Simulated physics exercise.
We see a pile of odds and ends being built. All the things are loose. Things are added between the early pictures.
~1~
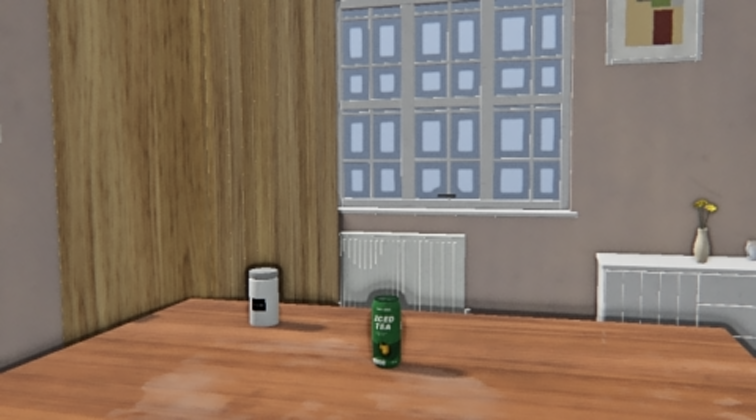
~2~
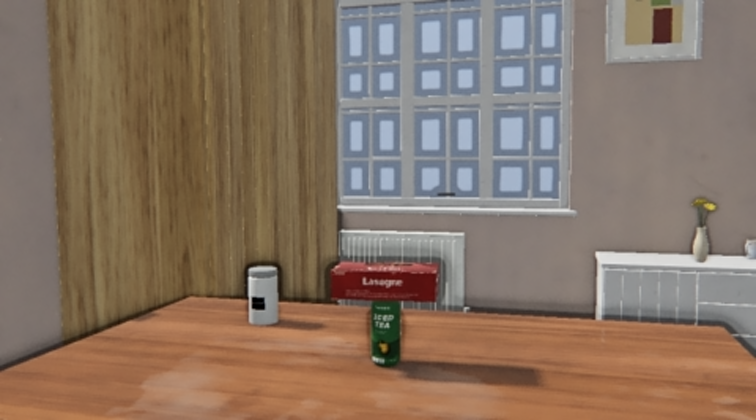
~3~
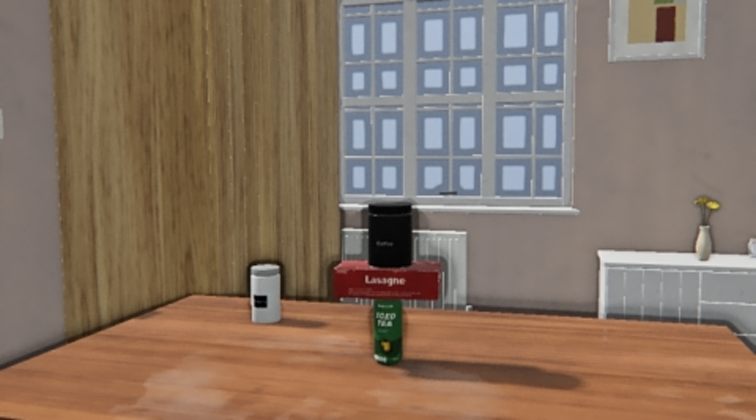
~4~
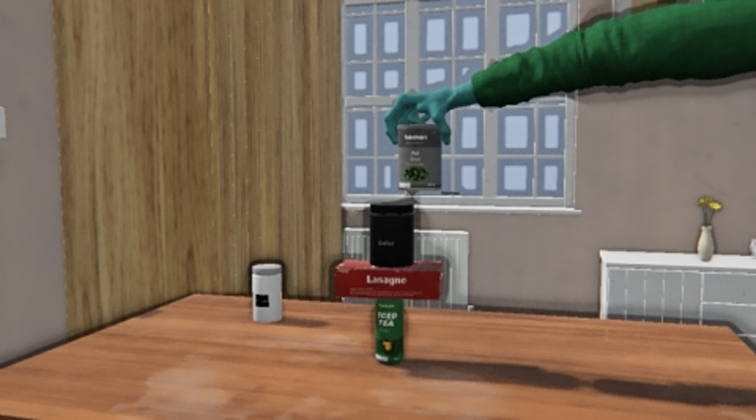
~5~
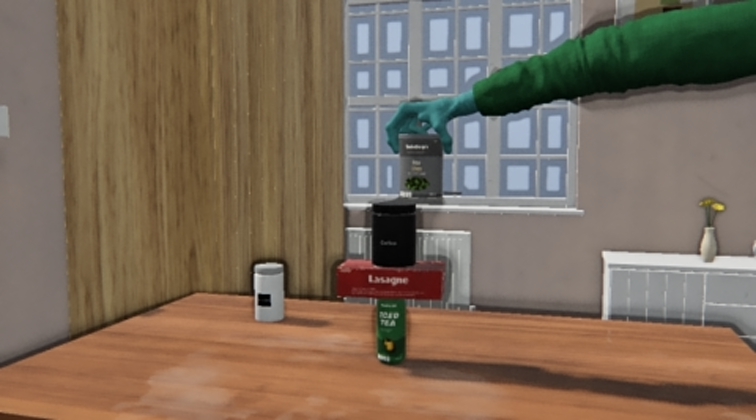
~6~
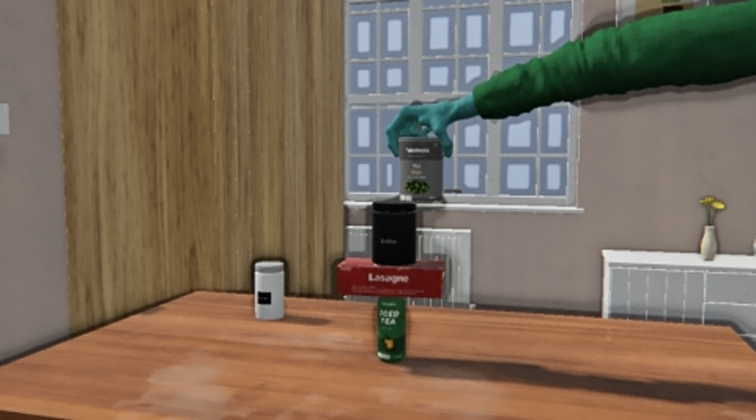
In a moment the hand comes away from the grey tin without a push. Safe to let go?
The pile loses its balance.
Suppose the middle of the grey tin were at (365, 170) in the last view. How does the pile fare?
Then it gives way.
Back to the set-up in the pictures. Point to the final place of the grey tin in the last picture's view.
Near (666, 354).
Then, 0.50 s later than the last frame, grey tin now fallen; black jar tilted by 3°; red packet tilted by 3°.
Then, 0.80 s later than the last frame, things are still on the move.
When it is over, fallen, grey tin; the other 4 as before. End places, in pixels of the last picture, grey tin near (666, 354). The pile comes apart.
